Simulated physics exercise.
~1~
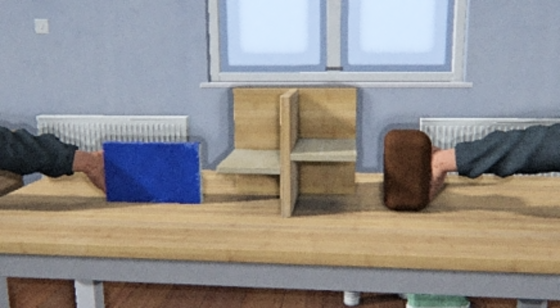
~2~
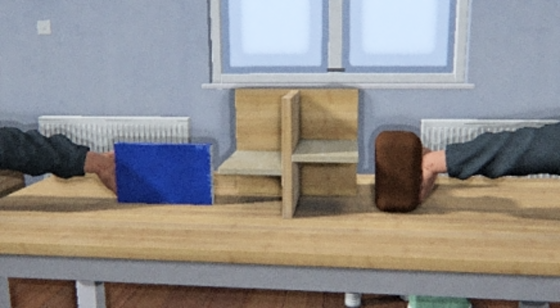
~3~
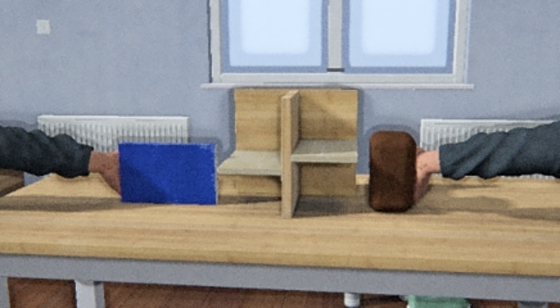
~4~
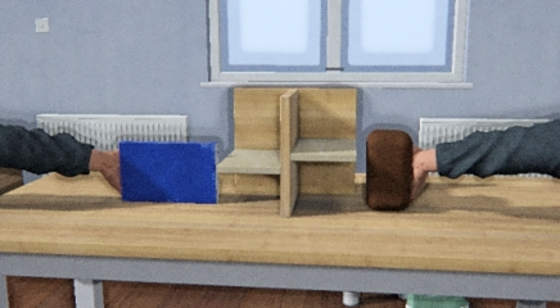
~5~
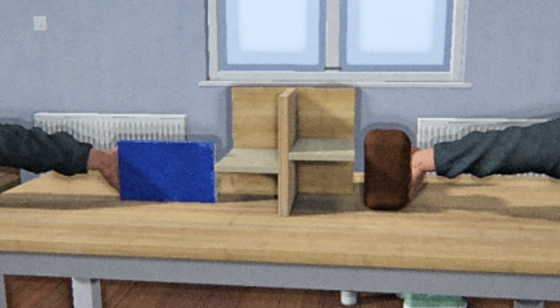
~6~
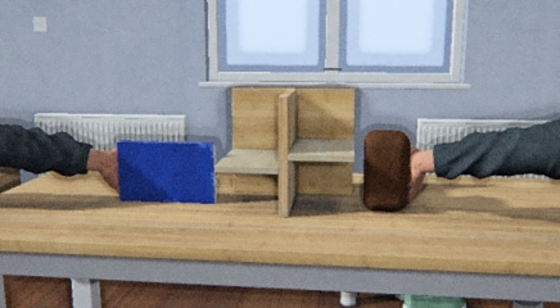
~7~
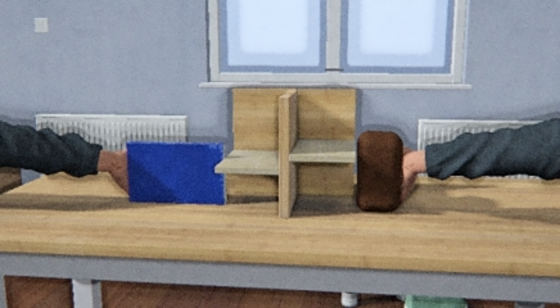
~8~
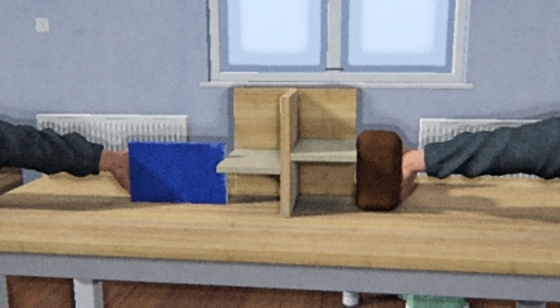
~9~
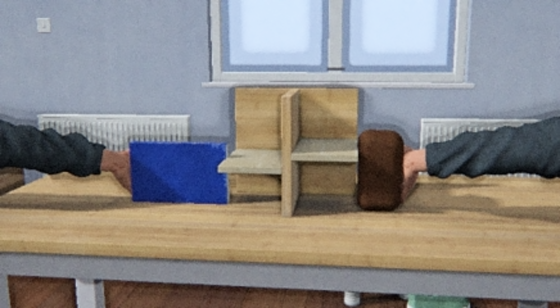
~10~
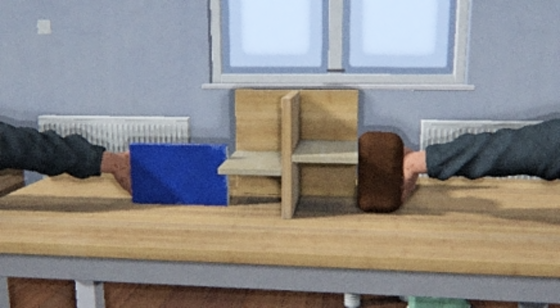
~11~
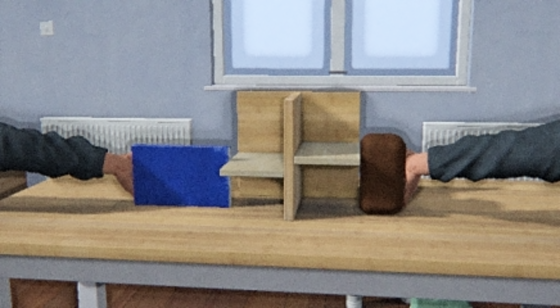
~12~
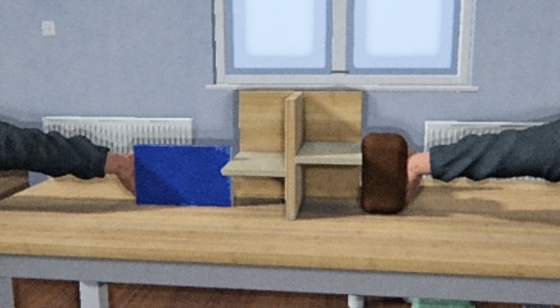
On a wooden table in front of a window and radiators, a small wooden rack stands with a low shelf on each side of an upright divider. A hand at the left holds a blue book on its side, while a hand at the right holds a brown loaf. Both hands slide their objects slowly inward, then pause just short of the rack. After another small push, the book and the loaf reach the shelf openings. There they catch on the edges and stay outside, with the hands still behind them.
